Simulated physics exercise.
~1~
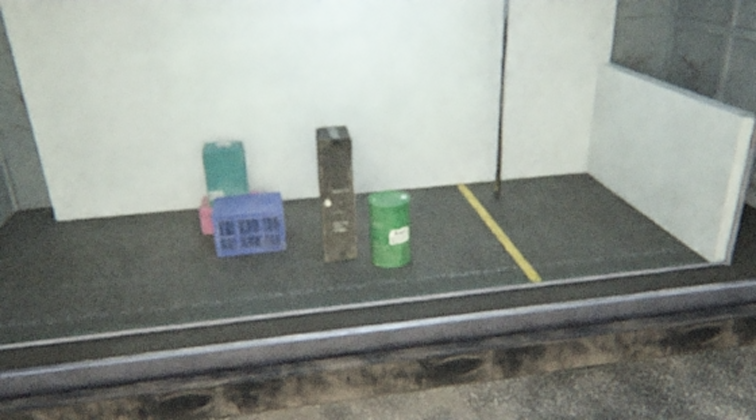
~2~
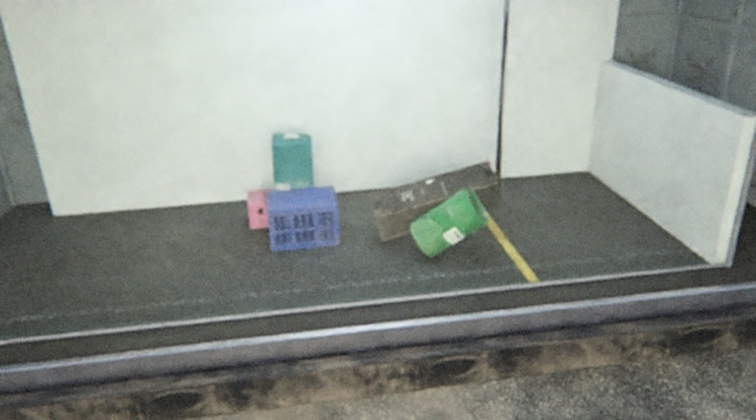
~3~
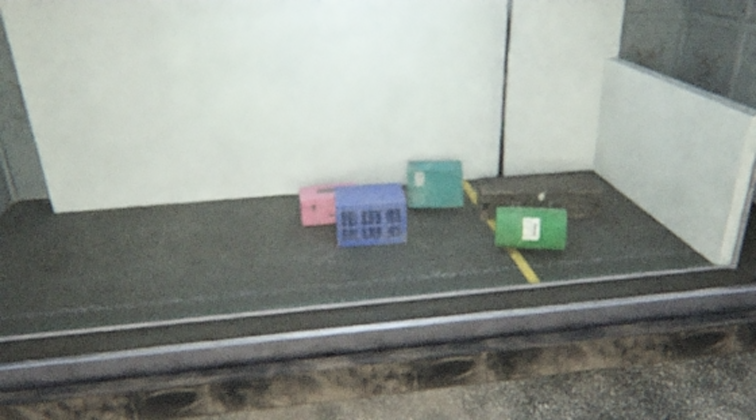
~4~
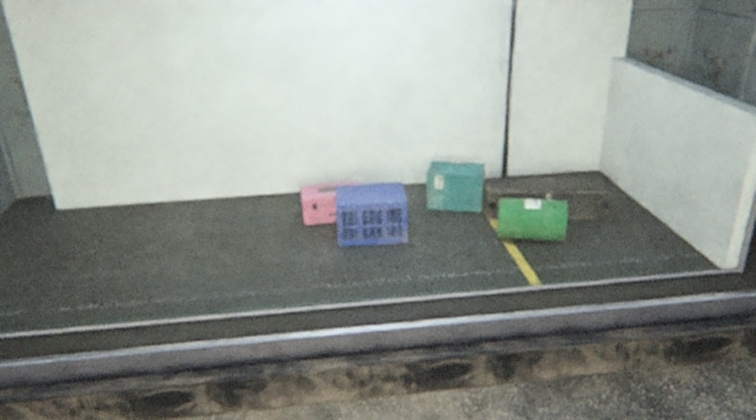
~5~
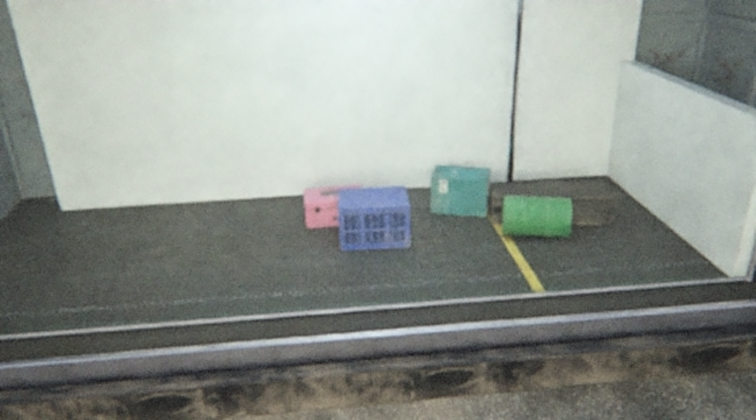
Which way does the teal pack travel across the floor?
The teal pack moves to the right, ending up on its side just short of the yellow line.
